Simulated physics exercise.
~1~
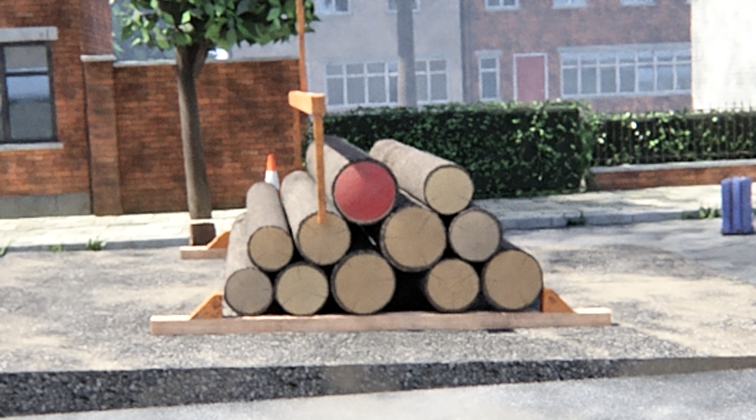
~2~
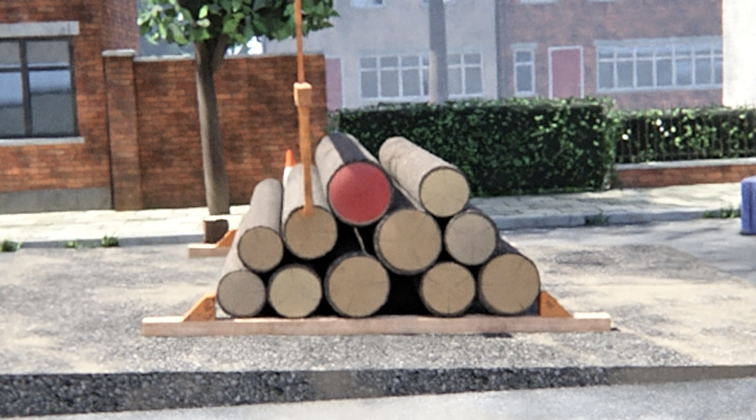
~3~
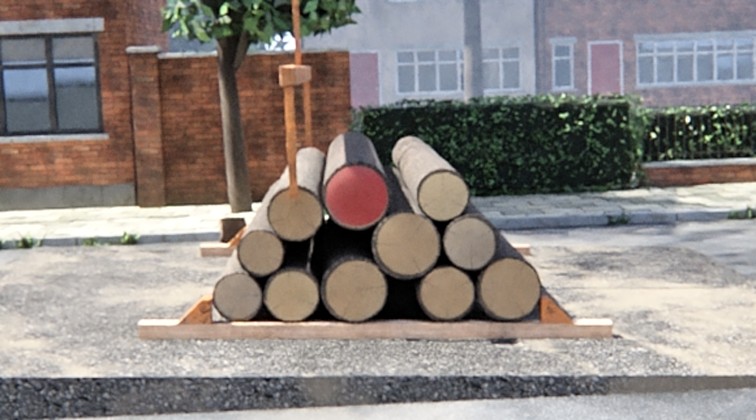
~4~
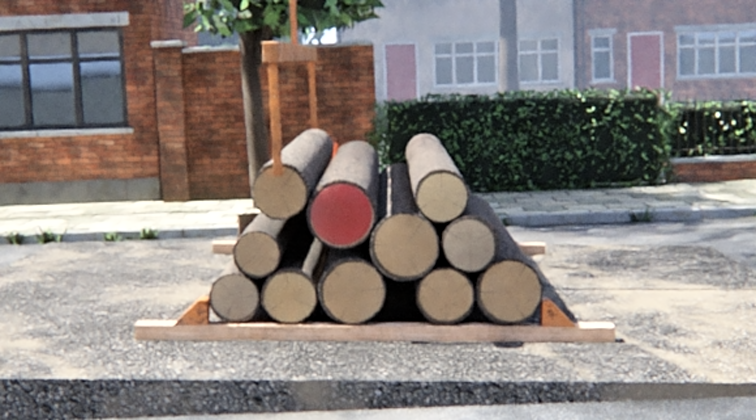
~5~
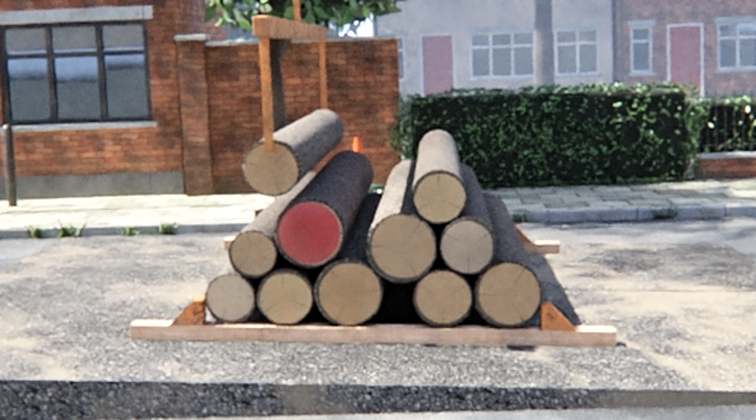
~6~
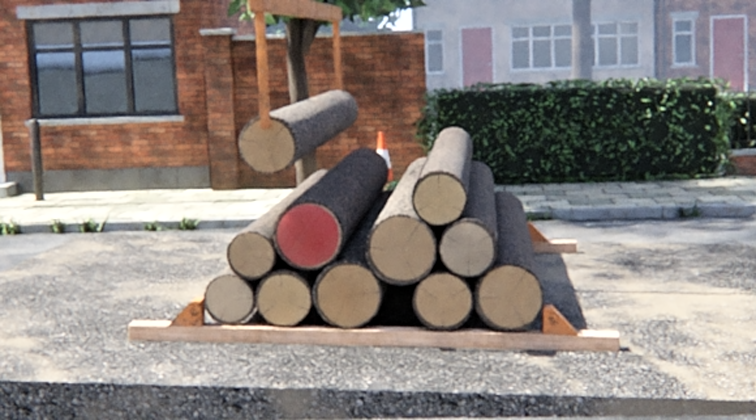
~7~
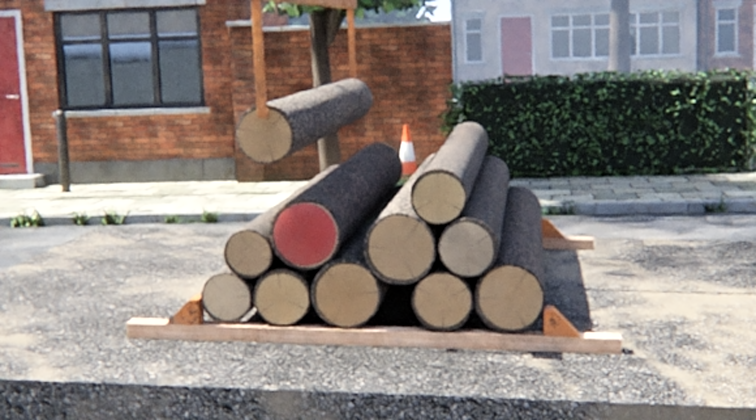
An orange beam hooked a log from the upper left of a chocked pile and lifted it clear, and the red-ended log beside it rolled down to the left into the gap, where it settled while the hoisted log hung above.
